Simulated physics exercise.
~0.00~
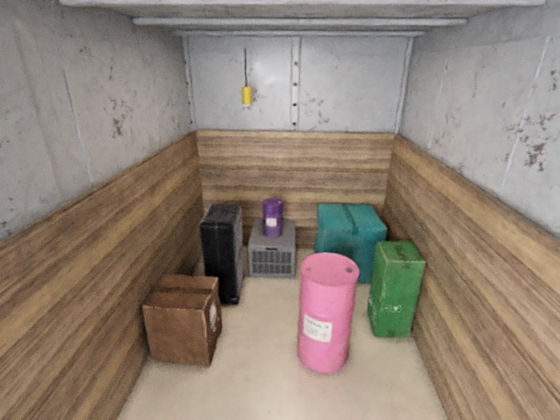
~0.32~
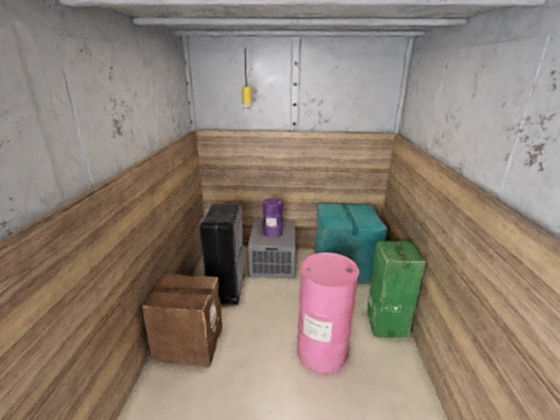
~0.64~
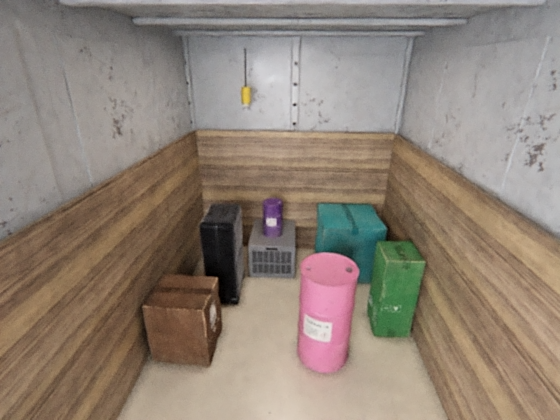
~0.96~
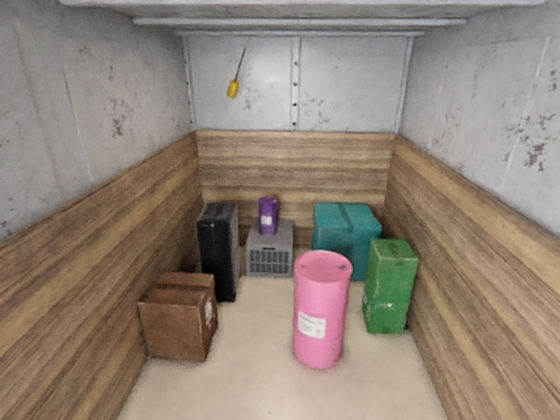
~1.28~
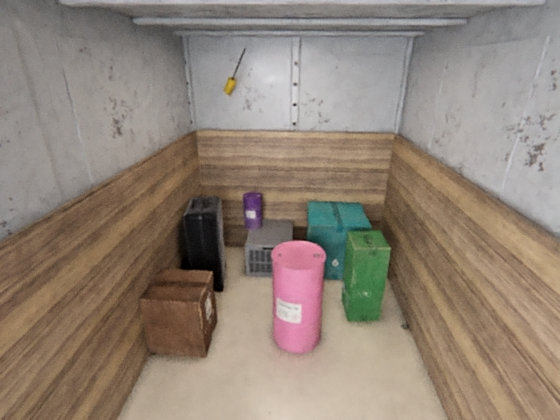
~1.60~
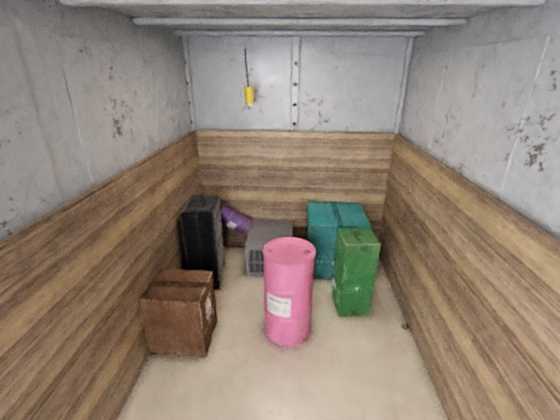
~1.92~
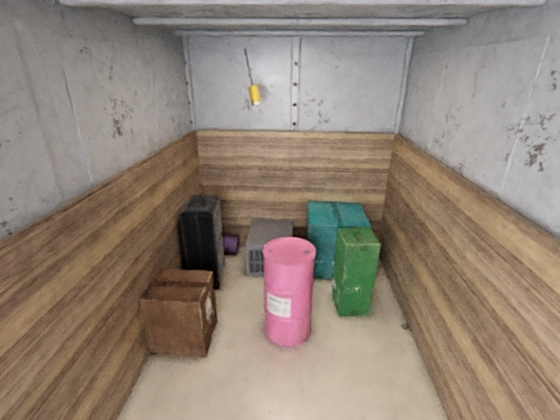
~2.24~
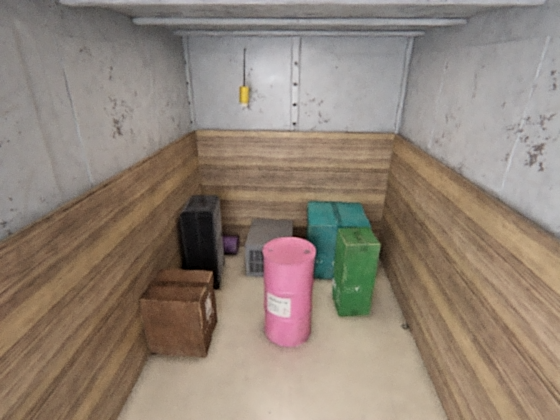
A big pink drum slid left and back across the floor of a cargo bay, along with the green box, while the black case and turquoise box shifted slightly; the purple canister slid left off the grey chest, tipped over and ended up lying on the floor.
